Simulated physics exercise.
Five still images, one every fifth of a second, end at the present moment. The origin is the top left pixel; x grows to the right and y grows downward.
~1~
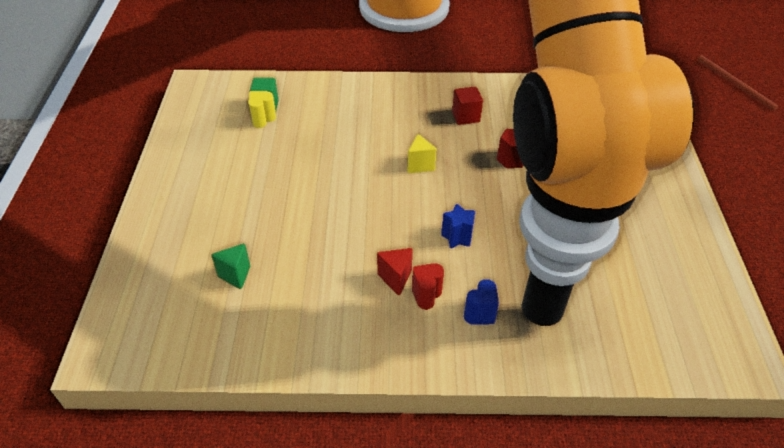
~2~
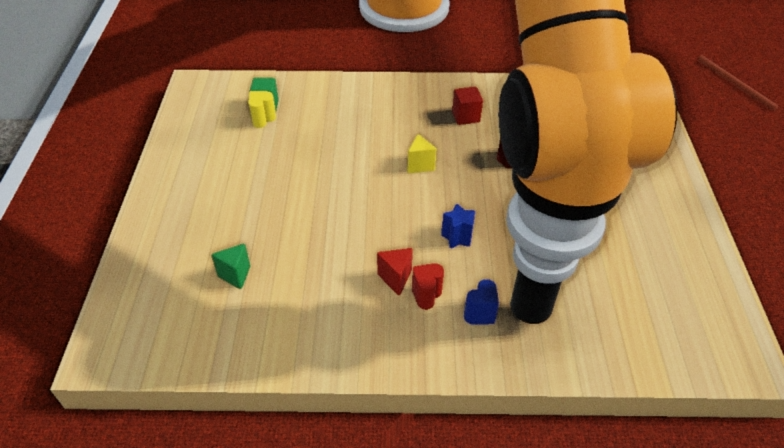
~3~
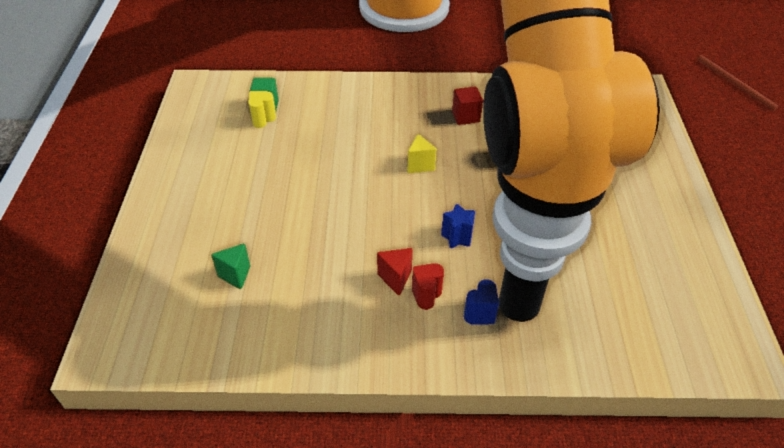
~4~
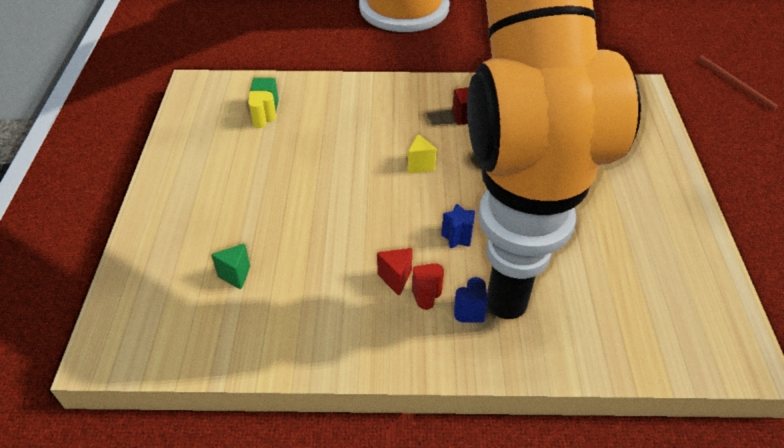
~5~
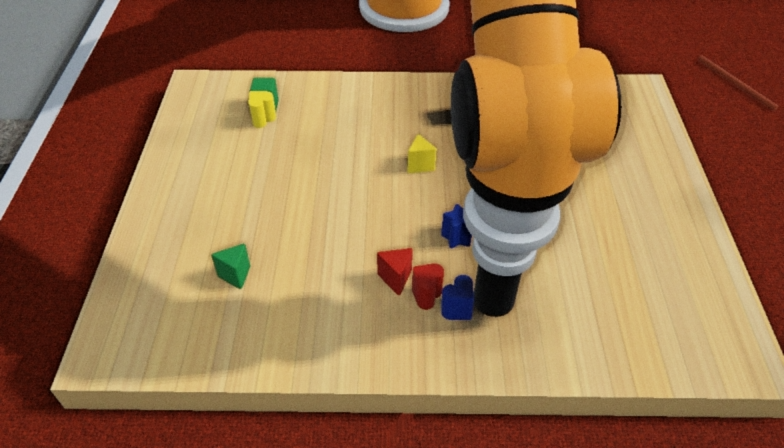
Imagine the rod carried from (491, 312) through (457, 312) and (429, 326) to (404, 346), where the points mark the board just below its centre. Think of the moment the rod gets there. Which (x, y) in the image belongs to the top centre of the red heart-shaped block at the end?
I'd place it at (399, 267), taking the centre of its top.
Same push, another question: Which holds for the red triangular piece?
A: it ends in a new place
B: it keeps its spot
(A)
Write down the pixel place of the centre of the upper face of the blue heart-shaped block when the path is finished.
At roughly (399, 289).
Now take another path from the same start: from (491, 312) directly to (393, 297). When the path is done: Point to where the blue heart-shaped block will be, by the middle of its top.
Put as a pixel place, it's (359, 270).
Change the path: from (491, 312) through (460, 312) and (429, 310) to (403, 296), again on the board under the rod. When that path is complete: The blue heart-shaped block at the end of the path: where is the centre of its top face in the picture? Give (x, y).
At pixel (371, 269).
On the path given first. One third of the way, rod (459, 300); red triangular piece (390, 254); red heart-shaped block (410, 269), turned 30° clockwise; blue heart-shaped block (426, 285), turned 15° clockwise.
Two thirds of the way, rod (430, 314); red triangular piece (384, 251); red heart-shaped block (399, 267), turned 50° clockwise; blue heart-shaped block (400, 289), turned 45° clockwise.
At the end, rod (404, 334); red triangular piece (384, 251); red heart-shaped block (399, 267), turned 50° clockwise; blue heart-shaped block (399, 289), turned 45° clockwise.
